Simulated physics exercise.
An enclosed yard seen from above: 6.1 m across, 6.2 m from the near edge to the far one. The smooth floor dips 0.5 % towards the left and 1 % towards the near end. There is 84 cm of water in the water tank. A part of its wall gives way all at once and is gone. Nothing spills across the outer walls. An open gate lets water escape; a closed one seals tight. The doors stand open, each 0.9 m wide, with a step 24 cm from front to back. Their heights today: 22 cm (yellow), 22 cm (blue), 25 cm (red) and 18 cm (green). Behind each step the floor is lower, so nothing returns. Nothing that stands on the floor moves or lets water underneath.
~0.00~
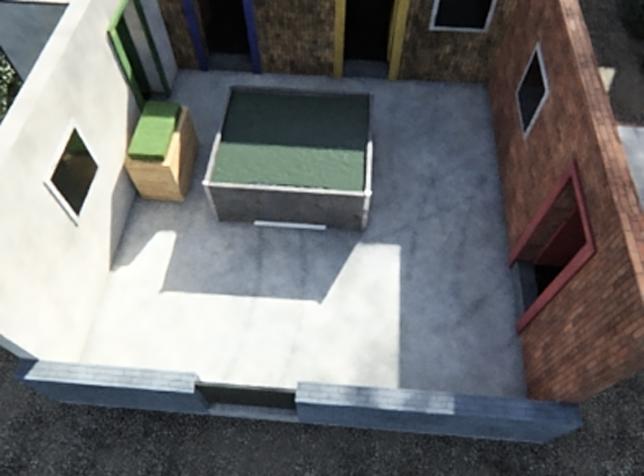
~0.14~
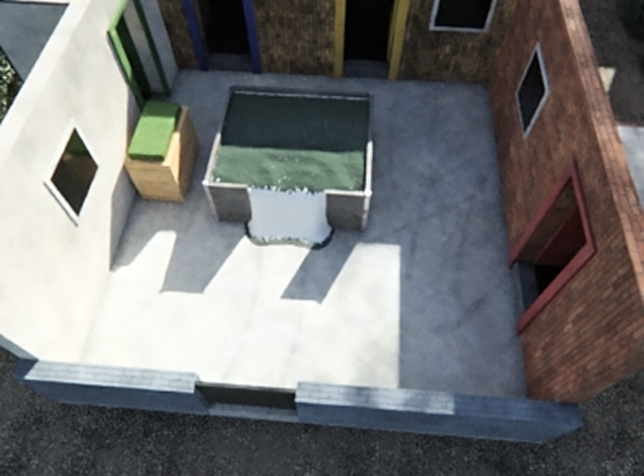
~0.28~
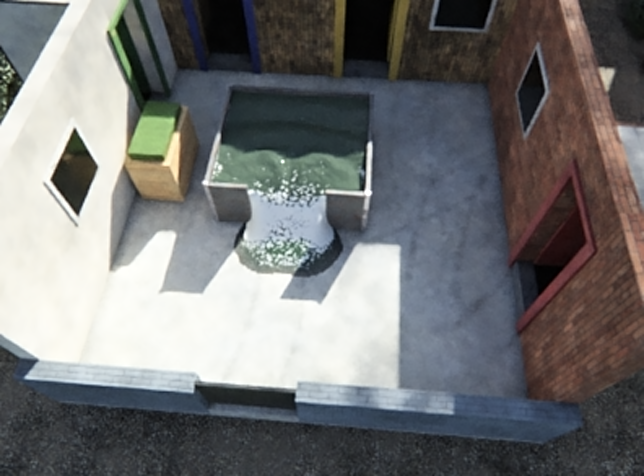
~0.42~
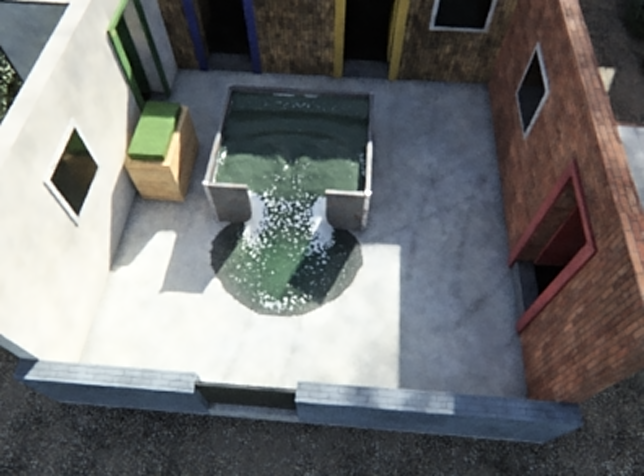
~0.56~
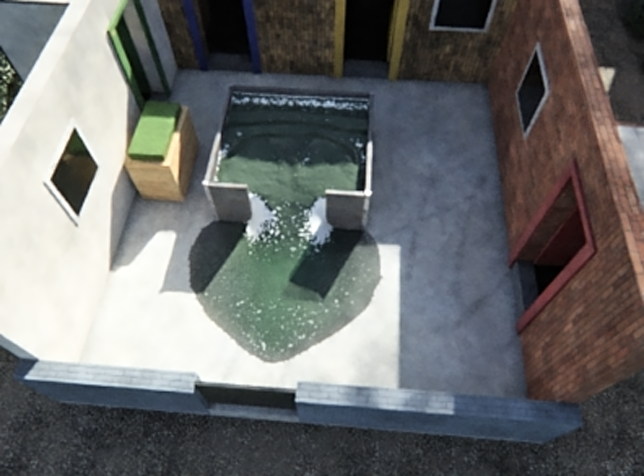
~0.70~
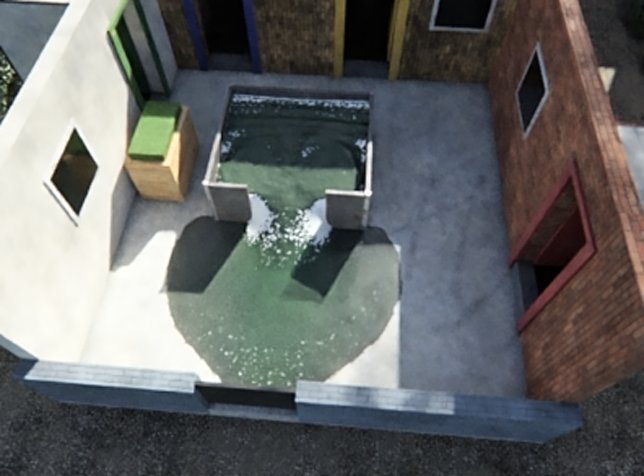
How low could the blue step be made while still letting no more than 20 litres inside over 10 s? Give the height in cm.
Some 10 cm above the ground.
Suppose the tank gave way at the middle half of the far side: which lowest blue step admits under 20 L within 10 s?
Then roughly 19 cm.
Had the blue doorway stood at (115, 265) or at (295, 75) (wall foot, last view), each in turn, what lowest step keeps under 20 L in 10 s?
Roughly 12.5 and 10.5 cm.
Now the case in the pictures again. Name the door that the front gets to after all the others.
Last comes the yellow one.
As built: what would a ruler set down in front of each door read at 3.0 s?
Depths in cm: Yellow 0, blue 0, red 14, green 0.
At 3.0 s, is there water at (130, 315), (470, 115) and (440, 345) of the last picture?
In that order: Wet, dry, wet.
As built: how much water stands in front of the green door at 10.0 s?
Roughly 15.0 cm deep.
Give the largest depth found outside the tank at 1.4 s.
Roughly 46 cm.
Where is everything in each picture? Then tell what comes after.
The first frame shows the water tank at (294, 139) is whole and still, 84 cm deep; the blue door at (223, 26) is dry.
In the second frame, water pours out at (289, 210) and has run 0.4 m, to (257, 241); about 12 cm deep outside, 84 cm at the back.
In the third frame, the gap is at (289, 212), the front 0.9 m out at (264, 269); the back of the water tank holds 84 cm.
In the fourth frame, the front is at (262, 310), 1.5 m from the gap at (289, 213); 2.6 m2 of floor is wet, 81 cm left at the back.
In the fifth frame, water pours out at (289, 213) and has run 2.2 m, to (264, 355); about 7 cm deep outside, 72 cm at the back.
In the sixth frame, the front is at a hidden place, 2.7 m from the gap at (289, 212); 6.9 m2 of floor is wet, 71 cm left at the back; the blue door at (223, 26), 3.8 m from the gap, is still 3.6 m from the nearest water.
After 1.4 s water covers 35 % of the floor, deepest (46 cm) near (258, 394); it has not reached the blue door.
After 3.0 s water covers 50 % of the floor, deepest (38 cm) near (74, 379); it has not reached the blue door.
After 10.0 s water covers 100 % of the floor, deepest (20 cm) near (169, 96); 14 cm at the blue door, 0 litres in over its 22 cm step.
At the blue door as built, the water arrived by 4.1 s and peaked near 14 cm at 10.0 s.
Run again over the same 10 s with other heights there, 40 litres in over 8.5 cm, 8 litres over 11.5 cm. The limit of 20 litres is kept from about 10 cm up.
